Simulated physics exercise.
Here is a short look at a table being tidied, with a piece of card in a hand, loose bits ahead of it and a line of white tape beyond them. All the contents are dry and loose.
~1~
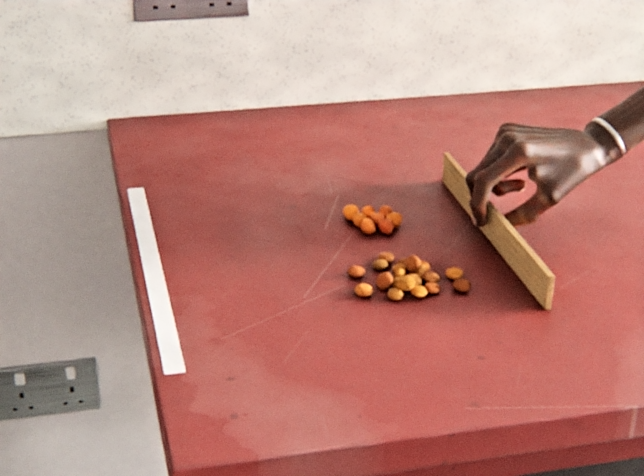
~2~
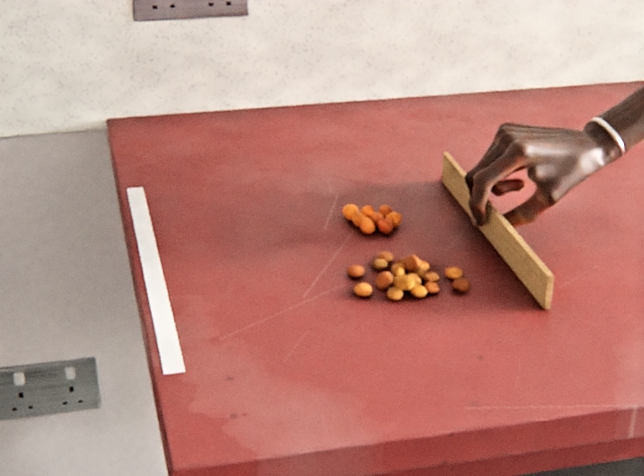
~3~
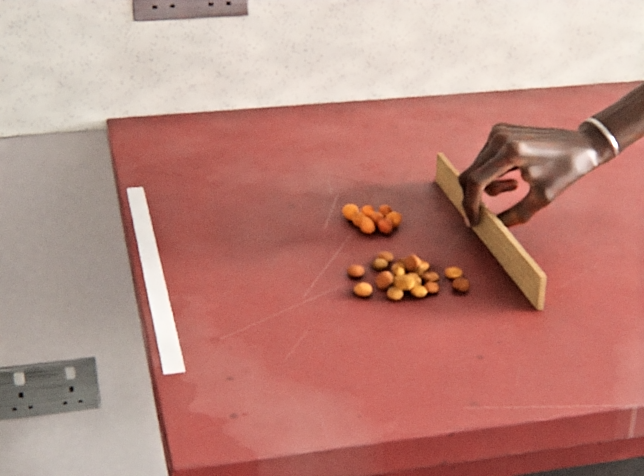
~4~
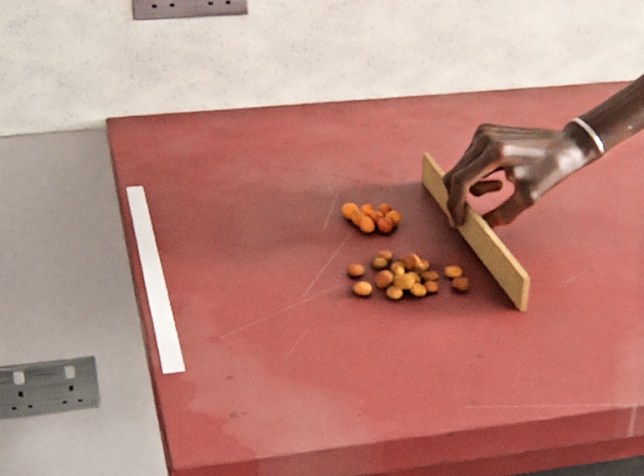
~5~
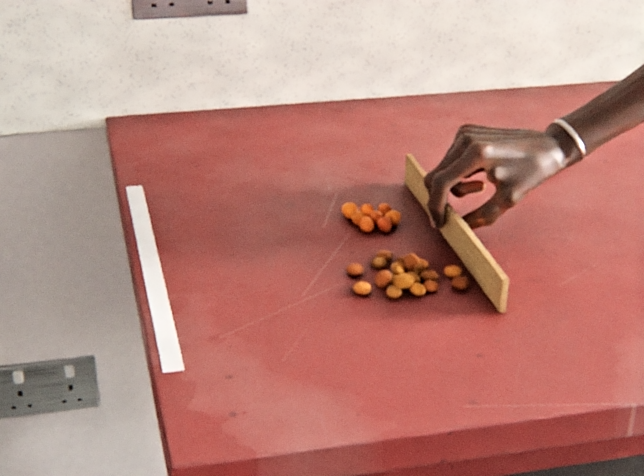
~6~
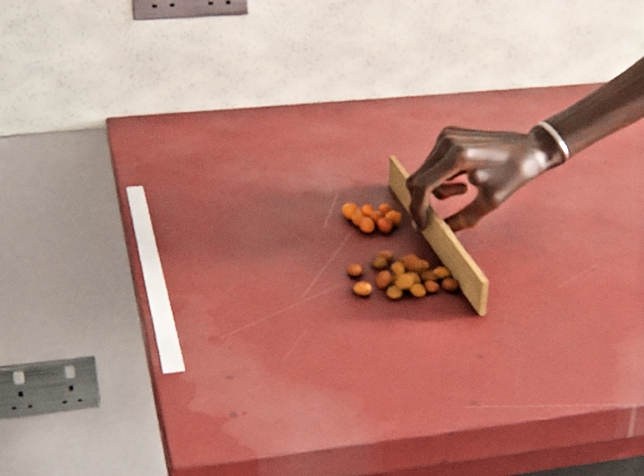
On a red tabletop with a strip of white tape near its left edge, a hand holds a flat tan piece upright beside two small batches of orange and brown bits. After resting briefly, the hand slides it left, and it nudges the nearer batch slightly while the farther batch stays put.
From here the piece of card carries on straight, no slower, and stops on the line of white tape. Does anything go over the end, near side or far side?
Once it's all done, the nearer batch has some go over, while the farther batch has some go over.
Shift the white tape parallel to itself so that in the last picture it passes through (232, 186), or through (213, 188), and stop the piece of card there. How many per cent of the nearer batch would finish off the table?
Roughly 0% and 0%.
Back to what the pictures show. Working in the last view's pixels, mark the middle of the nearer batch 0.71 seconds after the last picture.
Around (277, 286).
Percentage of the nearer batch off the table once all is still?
Around 100 percent.
Then, 0.71 s on from there, piece of card still moving, near (286, 225); nearer batch all on the table, its front near (241, 282); farther batch all on the table, its front near (254, 228).
Then, 1.43 s on from there, piece of card stopped at the white tape; nearer batch near two thirds over the edge; farther batch near a third over the edge.
Then, 1.71 s on from there, piece of card stopped at the white tape; nearer batch the whole lot over the edge; farther batch the whole lot over the edge.
In the end, piece of card stopped at the white tape; nearer batch the whole lot over the edge; farther batch the whole lot over the edge.
